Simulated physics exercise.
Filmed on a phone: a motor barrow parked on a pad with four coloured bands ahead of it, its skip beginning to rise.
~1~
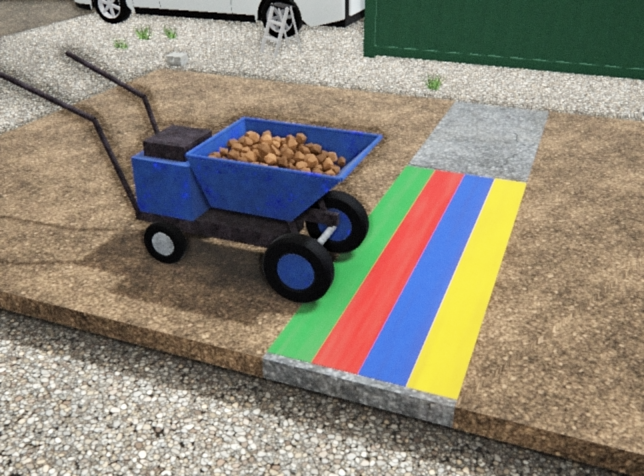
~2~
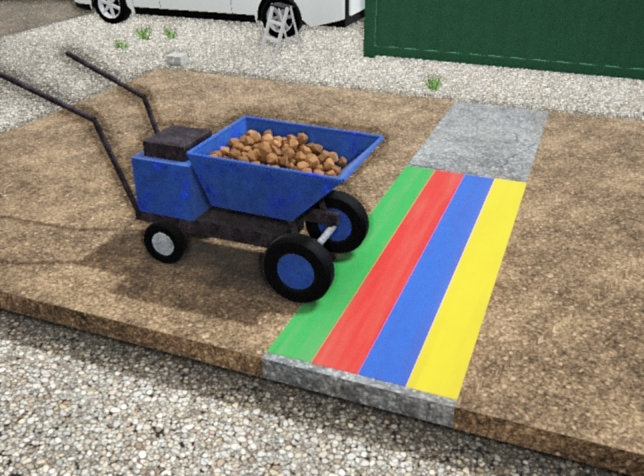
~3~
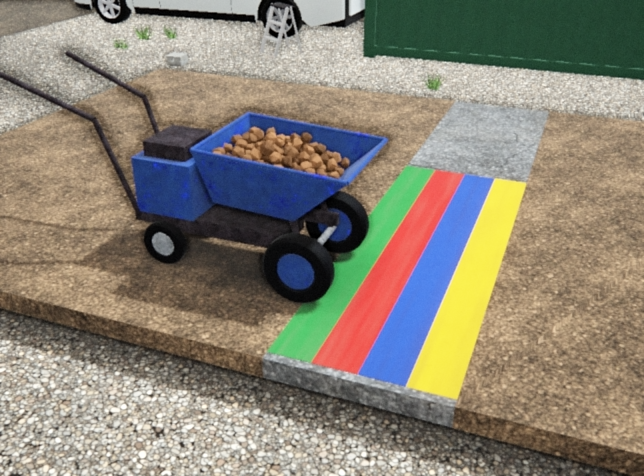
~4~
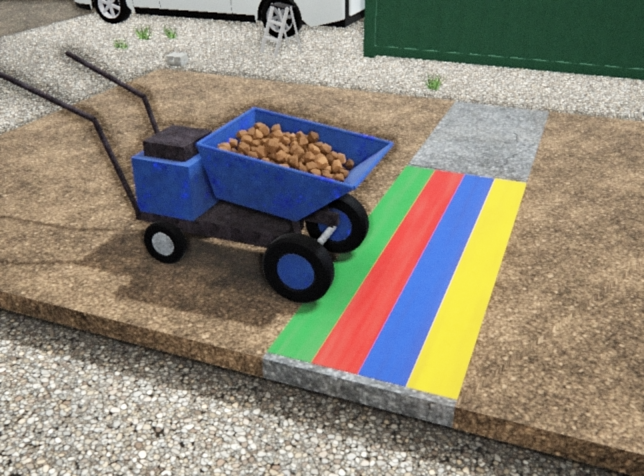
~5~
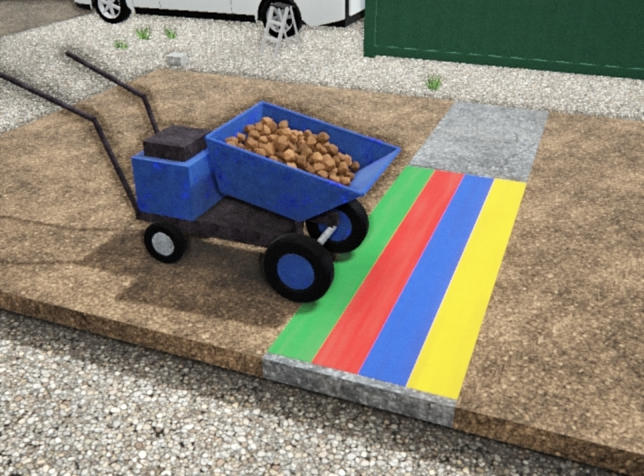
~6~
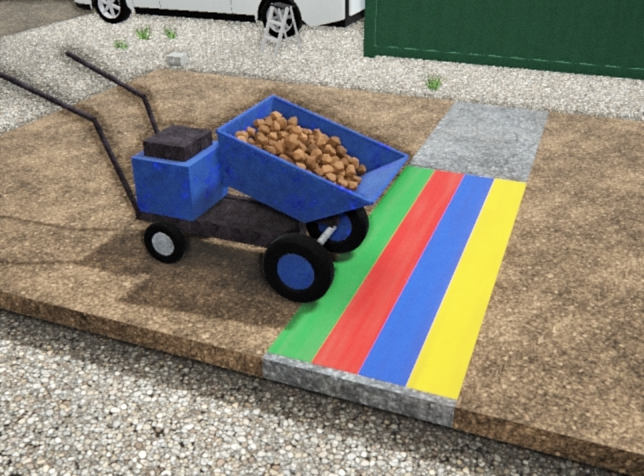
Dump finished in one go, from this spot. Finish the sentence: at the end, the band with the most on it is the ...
At the end, the band with the most on it is the yellow one.
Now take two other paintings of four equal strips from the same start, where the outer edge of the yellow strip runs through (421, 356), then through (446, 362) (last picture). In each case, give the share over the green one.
The first comes to 0 per cent and the second to 0 per cent.
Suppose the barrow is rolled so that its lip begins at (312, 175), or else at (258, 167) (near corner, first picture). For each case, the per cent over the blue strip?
The first spot gives roughly 30 %; the second gives roughly 20 %.
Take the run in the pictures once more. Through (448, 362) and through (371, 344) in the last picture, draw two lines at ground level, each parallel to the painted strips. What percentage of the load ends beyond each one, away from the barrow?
Near 40 % and near 80 %, in that order.
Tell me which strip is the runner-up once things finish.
Second: The blue strip.
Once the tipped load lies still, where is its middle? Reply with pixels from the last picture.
Last view, centre at rest - approx. (477, 302).
Just after the last frame, skip tipped steeply; every one in the skip.
A moment on, skip tipped right over; roughly two thirds in the skip; about a tenth over the blue strip; roughly a quarter over the yellow strip; just a few off the paint.
Further on, skip tipped right over; roughly a quarter in the skip; about a tenth over the blue strip; roughly a third over the yellow strip; roughly a third off the paint.
When it is over, skip tipped right over; roughly a quarter in the skip; not one over the green strip; not one over the red strip; about a tenth over the blue strip; roughly a third over the yellow strip; roughly a third off the paint.
